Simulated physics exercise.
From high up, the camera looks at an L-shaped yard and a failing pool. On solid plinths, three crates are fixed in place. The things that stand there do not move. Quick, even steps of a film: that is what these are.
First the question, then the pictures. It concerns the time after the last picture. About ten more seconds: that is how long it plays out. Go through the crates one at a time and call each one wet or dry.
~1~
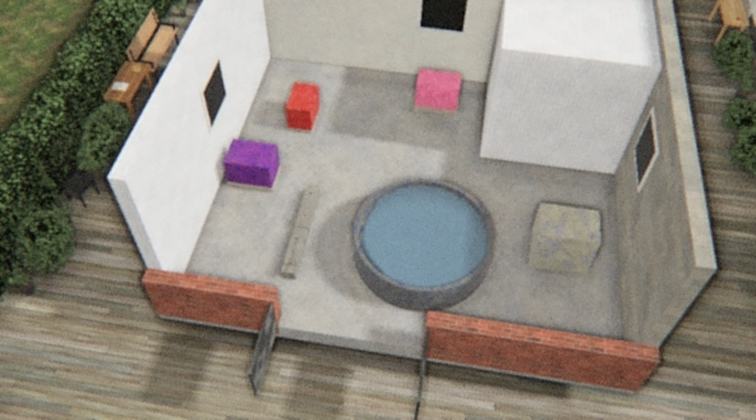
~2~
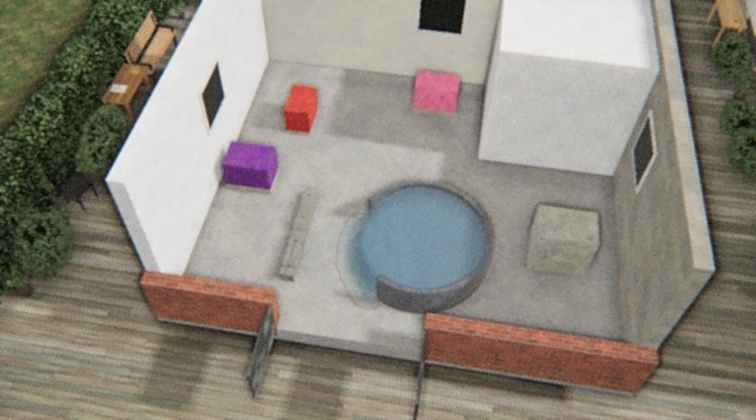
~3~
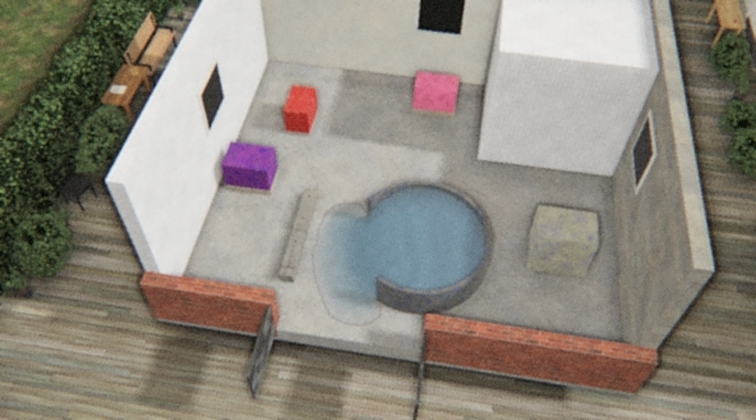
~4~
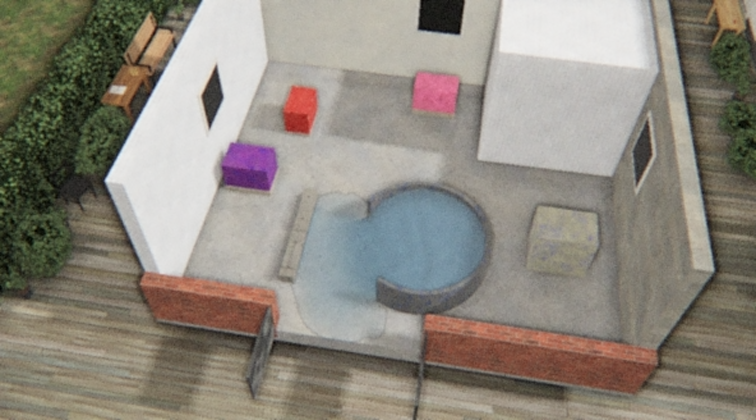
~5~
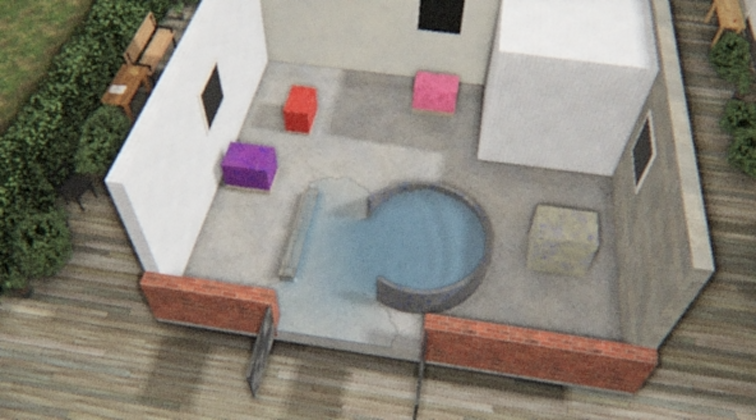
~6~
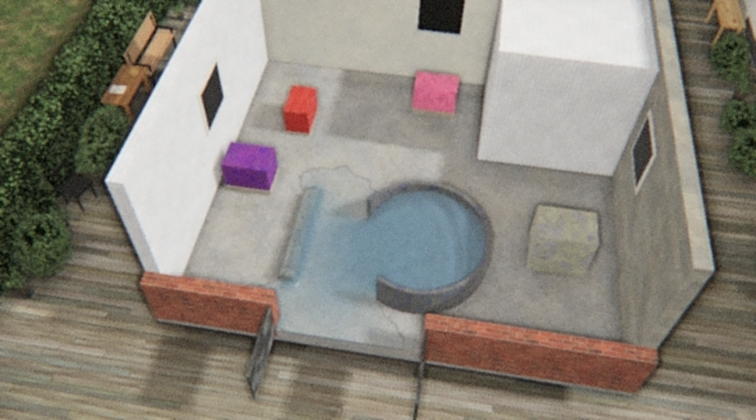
The purple crate is wet. The red crate is wet. The pink crate is dry.
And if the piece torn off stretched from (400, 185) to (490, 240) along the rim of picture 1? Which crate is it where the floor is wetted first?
The crate marked pink.
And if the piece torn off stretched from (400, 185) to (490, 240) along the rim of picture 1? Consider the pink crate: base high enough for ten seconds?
I'd say the pink crate gets flooded.
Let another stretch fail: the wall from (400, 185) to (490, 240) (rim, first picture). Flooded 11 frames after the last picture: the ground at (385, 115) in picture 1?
I reckon it ends up drenched.
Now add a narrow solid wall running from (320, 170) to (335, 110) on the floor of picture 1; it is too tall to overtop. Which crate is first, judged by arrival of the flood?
I'd go with the purple crate.
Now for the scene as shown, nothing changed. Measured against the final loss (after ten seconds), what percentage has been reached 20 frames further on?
My figure: 50 percent.
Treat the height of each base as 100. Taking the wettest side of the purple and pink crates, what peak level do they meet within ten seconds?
In order: 130% and 50%.
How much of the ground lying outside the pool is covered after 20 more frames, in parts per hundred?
Estimate: Some 50 in a hundred.
A moment on, water covers 25 % of the floor; the purple crate water round its plinth, the red crate water round its plinth, the pink crate not reached.
Next, water covers 40 % of the floor; the purple crate water round its plinth, the red crate water round its plinth, the pink crate not reached.
Then, water covers 50 % of the floor; the purple crate water round its plinth, the red crate water round its plinth, the pink crate water round its plinth.
Later, water covers 65 % of the floor; the purple crate water round its plinth, the red crate water round its plinth, the pink crate water round its plinth.
In the end, water covers 70 % of the floor; the purple crate was topped, the red crate was topped, the pink crate stayed above the water.
